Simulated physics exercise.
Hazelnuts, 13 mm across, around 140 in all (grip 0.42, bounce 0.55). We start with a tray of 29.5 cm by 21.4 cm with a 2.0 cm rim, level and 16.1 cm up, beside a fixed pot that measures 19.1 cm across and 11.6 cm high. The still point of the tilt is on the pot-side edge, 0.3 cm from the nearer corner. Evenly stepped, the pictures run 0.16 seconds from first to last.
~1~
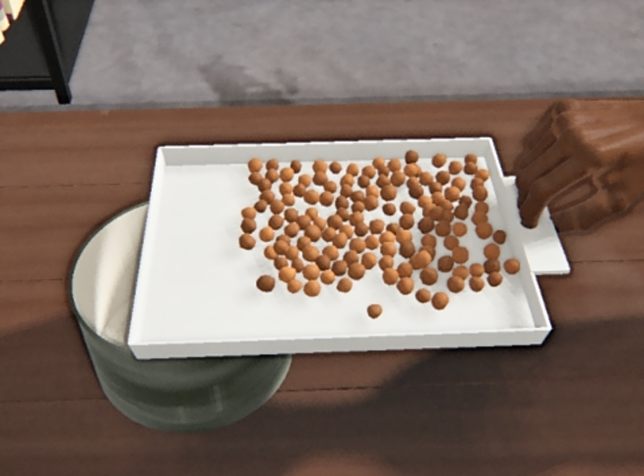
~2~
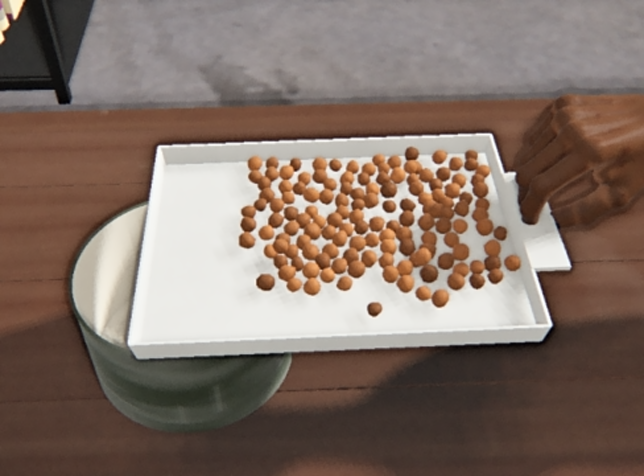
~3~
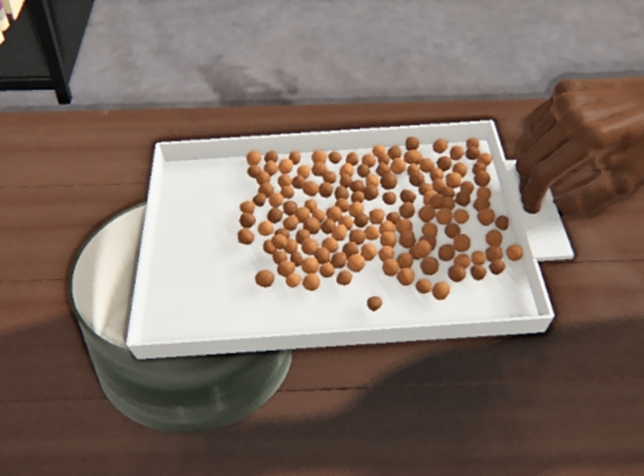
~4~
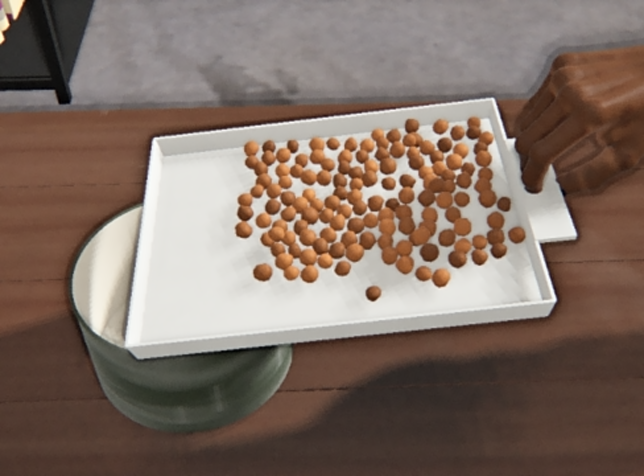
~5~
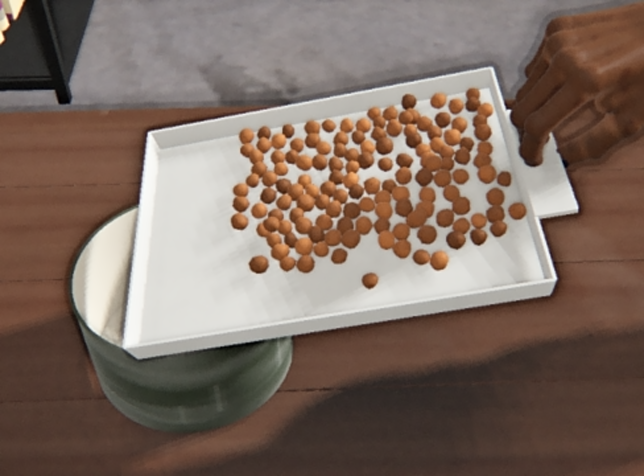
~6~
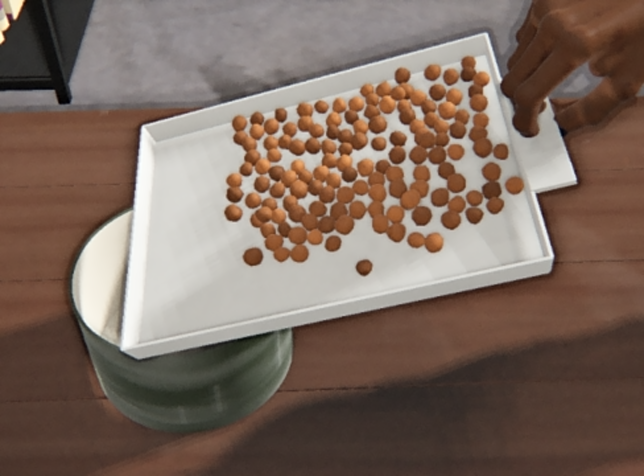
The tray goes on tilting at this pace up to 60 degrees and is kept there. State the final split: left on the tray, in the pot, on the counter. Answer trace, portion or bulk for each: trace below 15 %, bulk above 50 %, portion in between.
Tray: Portion. Pot: Trace. Counter: Bulk.
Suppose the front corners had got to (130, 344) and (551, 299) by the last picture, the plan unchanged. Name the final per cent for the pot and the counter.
Per cent by place - pot 0, counter 45.
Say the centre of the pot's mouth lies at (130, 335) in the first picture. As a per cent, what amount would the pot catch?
With the pot there, close to 35 per cent.
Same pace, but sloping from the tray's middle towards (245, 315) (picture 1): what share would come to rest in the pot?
Around 0 percent of them.
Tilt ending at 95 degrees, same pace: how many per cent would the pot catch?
Near 0 %, then.
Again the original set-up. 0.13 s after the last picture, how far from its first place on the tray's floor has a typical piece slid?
By then it sits near 1 cm from where it began.
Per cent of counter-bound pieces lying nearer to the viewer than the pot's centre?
Share: Roughly 100 %.
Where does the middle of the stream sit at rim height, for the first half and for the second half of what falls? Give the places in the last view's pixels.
The first half passes near (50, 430) and the second half near (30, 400).
Then, 0.13 s after the last picture, tilt 43 degrees; the tray holds 100 %, the pot 0 %.
Then, 0.21 s after the last picture, tilt 56 degrees; the tray holds 100 %, the pot 0 %.
Then, 0.43 s after the last picture, tilt 60 degrees; the tray holds 55 %, the pot 0 %.
In the end, tray 30 %, pot 0 %, counter 70 %.
